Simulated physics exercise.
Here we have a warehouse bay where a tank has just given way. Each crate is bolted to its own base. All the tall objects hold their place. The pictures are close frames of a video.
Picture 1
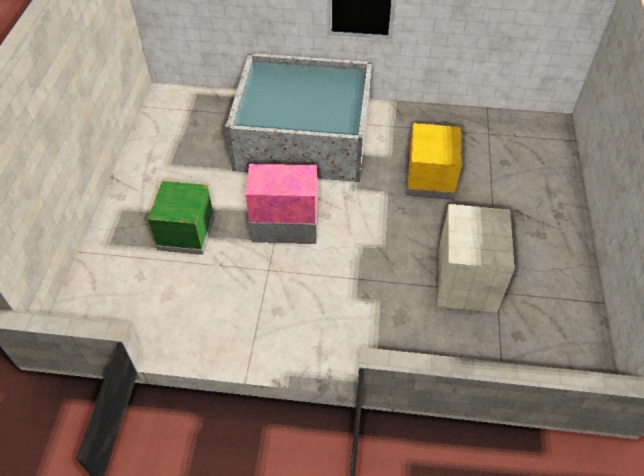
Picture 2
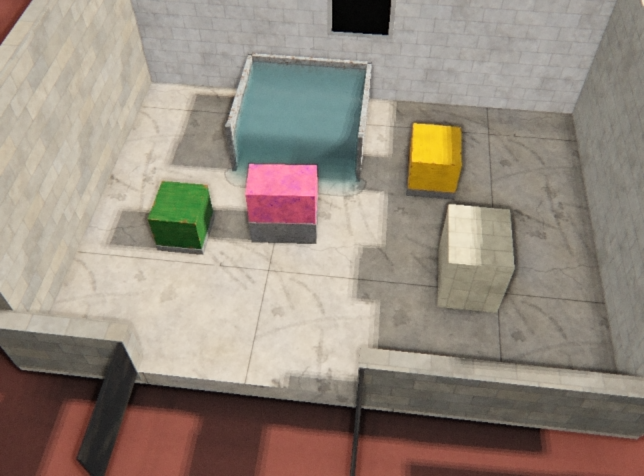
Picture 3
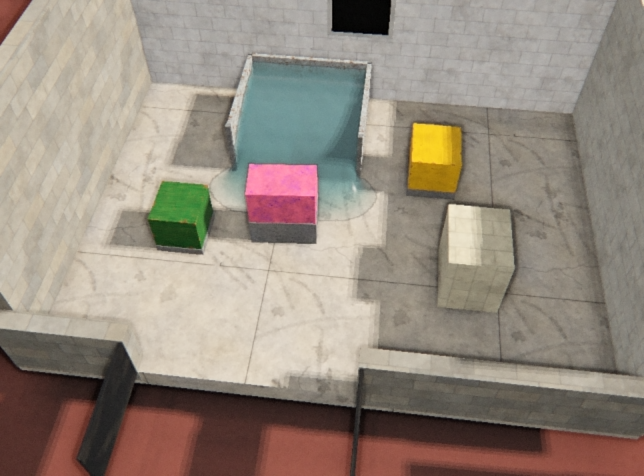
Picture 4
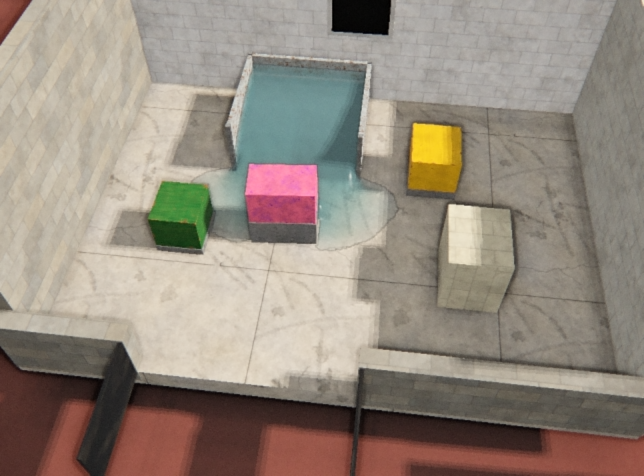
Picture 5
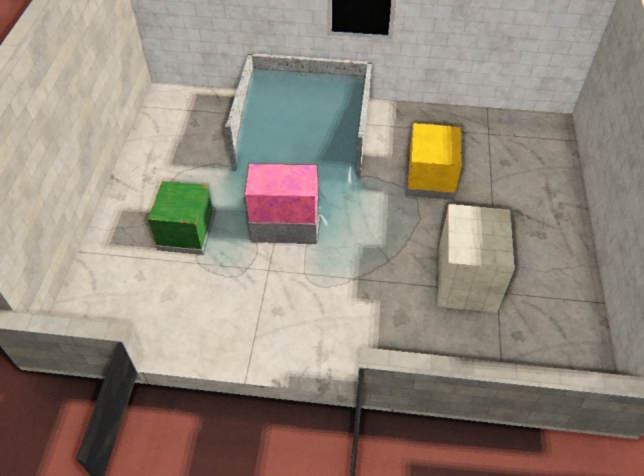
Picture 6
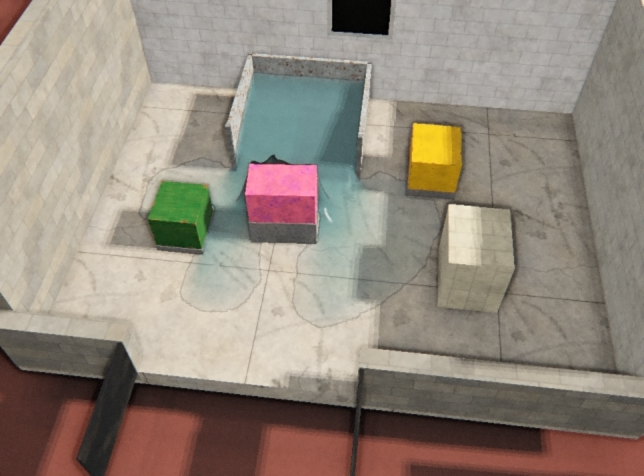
In this clip, the front of an open tank gives way in a walled bay, and water pours out around a pink block, spreading forward across the floor past a green block while the blocks stay in place.
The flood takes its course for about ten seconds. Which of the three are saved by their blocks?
In the end: The yellow crate stays dry; the pink crate gets wet; the green crate gets wet.
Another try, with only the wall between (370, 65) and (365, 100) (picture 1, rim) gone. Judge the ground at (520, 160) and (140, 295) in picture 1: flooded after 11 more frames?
In that order: Flooded, clear.
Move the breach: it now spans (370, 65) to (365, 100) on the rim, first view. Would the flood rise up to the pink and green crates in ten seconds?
Then: The pink one is safe, the green one keeps dry.
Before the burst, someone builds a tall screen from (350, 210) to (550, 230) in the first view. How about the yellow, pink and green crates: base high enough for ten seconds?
Yellow crate is wetted; pink crate is soaked; green crate gets wet.
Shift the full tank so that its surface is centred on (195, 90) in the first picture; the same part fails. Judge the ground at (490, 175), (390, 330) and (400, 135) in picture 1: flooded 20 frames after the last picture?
One after the other: Clear, wet, under water.
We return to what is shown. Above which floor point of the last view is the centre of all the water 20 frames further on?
I would point to (311, 216).
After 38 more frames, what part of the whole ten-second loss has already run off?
I make it 70 per cent.
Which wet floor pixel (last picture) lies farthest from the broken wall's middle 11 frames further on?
Roughly at (610, 404).
A moment on, water covers 40 % of the floor; the yellow crate water round its plinth, the pink crate water round its plinth, the green crate water round its plinth.
Next, water covers 65 % of the floor; the yellow crate water round its plinth, the pink crate water round its plinth, the green crate water round its plinth.
Then, water covers 75 % of the floor; the yellow crate water round its plinth, the pink crate water round its plinth, the green crate water round its plinth.
Later, water covers 95 % of the floor; the yellow crate water round its plinth, the pink crate water round its plinth, the green crate water round its plinth.
In the end, water covers 100 % of the floor; the yellow crate stayed above the water, the pink crate was topped, the green crate was topped.
